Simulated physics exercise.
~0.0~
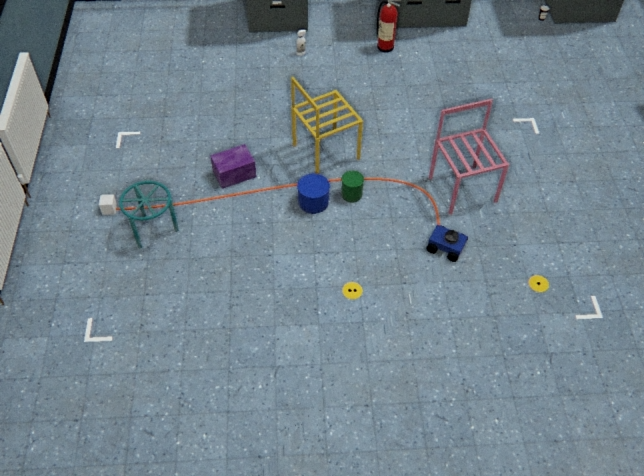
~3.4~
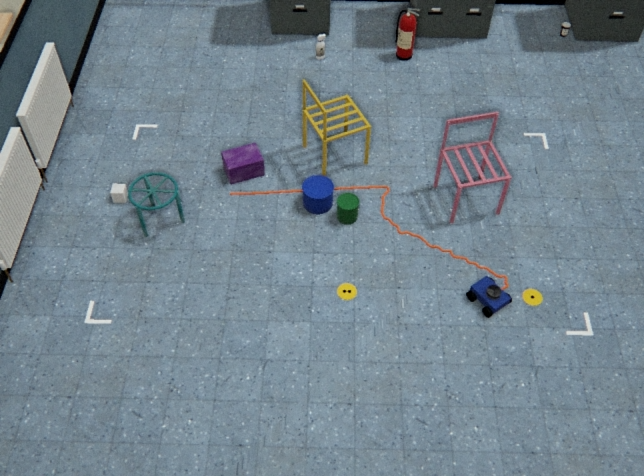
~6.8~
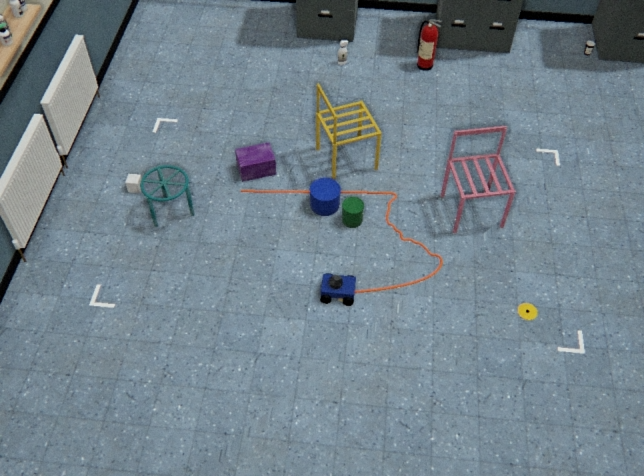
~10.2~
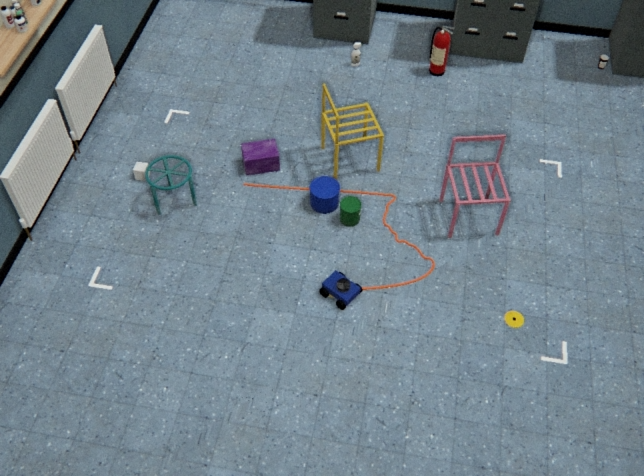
The clip opens on a speckled blue floor with white corner marks, where an orange lead runs from a small white block beside a teal stool, past a purple crate and two bins, to a little blue cart near a pink chair. The cart drives right and toward the viewer to the single-dot yellow mark, and the lead's far end comes away from the block. Meanwhile, the green bin shifts slightly left and nearer the viewer. The cart then travels left to the two-dot mark, trailing the bent lead. It ends there, turned slightly, with the plug out and the chairs still standing.
